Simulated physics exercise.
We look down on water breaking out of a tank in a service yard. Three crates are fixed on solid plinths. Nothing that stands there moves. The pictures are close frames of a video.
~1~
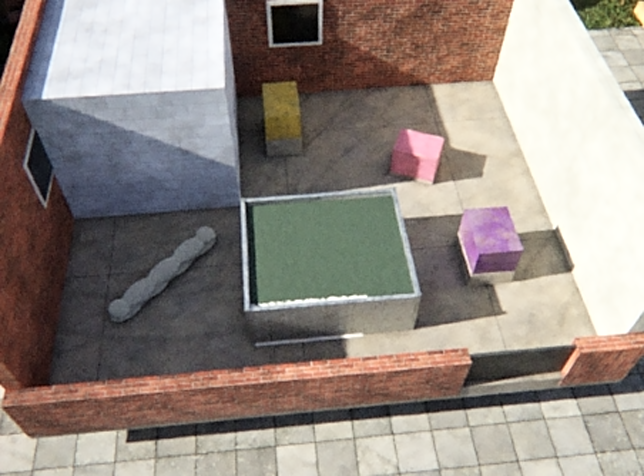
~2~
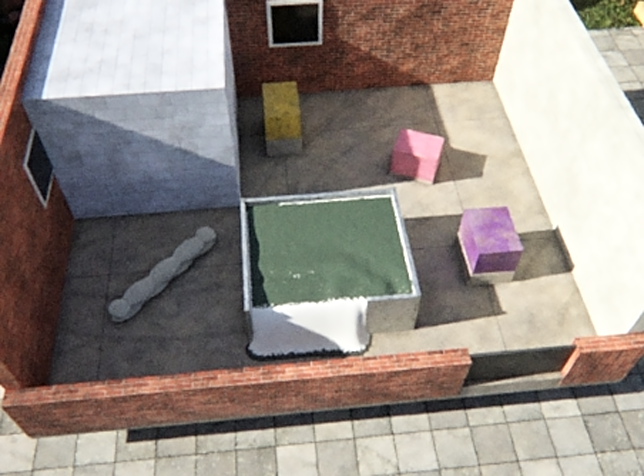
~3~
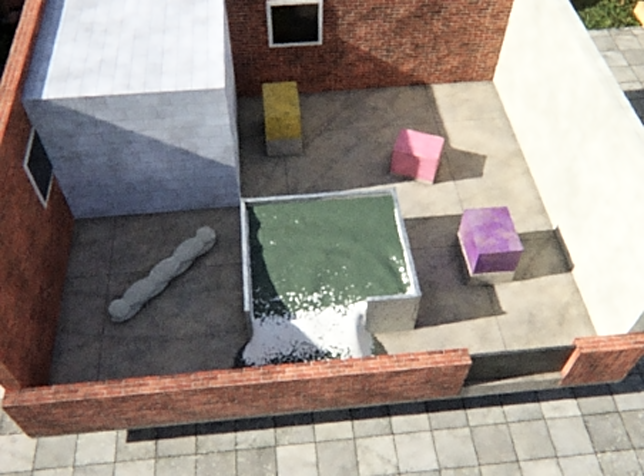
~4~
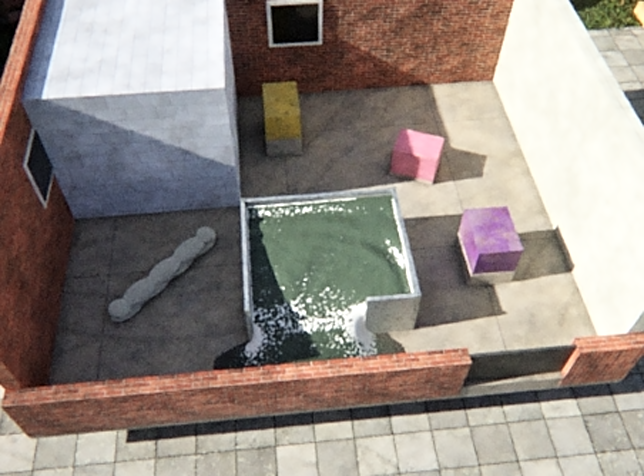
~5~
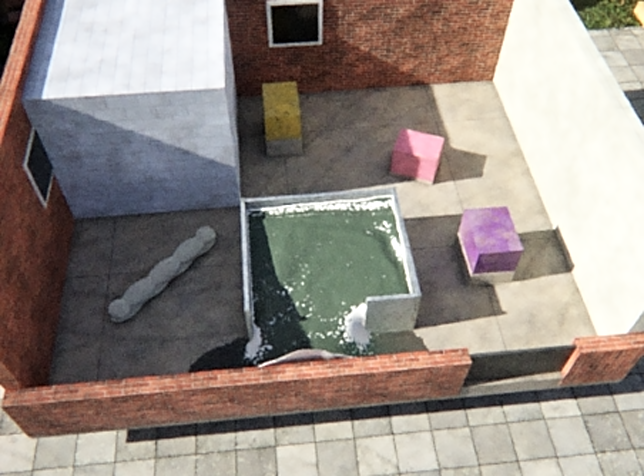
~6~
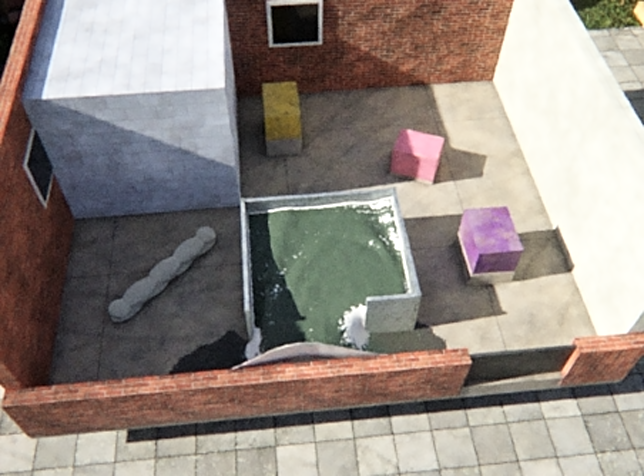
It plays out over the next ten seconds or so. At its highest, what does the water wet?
In the end: The pink crate gets wet; the yellow crate stays dry; the purple crate stays dry.
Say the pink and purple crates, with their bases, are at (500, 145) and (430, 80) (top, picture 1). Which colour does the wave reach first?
That is the one in pink.
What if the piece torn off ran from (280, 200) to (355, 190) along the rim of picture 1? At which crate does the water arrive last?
Last comes the purple crate.
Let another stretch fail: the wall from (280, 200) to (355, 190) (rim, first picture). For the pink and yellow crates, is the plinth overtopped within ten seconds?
Then: Pink crate is wetted, yellow crate gets wet.
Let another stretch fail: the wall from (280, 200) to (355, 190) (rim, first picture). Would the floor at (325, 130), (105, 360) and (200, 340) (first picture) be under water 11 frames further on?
One after the other: Covered, clear, no water.
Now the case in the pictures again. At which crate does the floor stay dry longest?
Last comes the yellow crate.
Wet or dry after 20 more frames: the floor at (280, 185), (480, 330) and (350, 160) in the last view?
As listed: Free of water, covered, not flooded.
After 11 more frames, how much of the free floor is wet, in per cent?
About 35 per cent.
A moment on, water covers 25 % of the floor; the pink crate not reached, the yellow crate not reached, the purple crate water round its plinth.
Next, water covers 35 % of the floor; the pink crate not reached, the yellow crate not reached, the purple crate water round its plinth.
Then, water covers 60 % of the floor; the pink crate water round its plinth, the yellow crate not reached, the purple crate water round its plinth.
Later, water covers 85 % of the floor; the pink crate water round its plinth, the yellow crate not reached, the purple crate water round its plinth.
In the end, water covers 100 % of the floor; the pink crate was topped, the yellow crate stayed above the water, the purple crate stayed above the water.
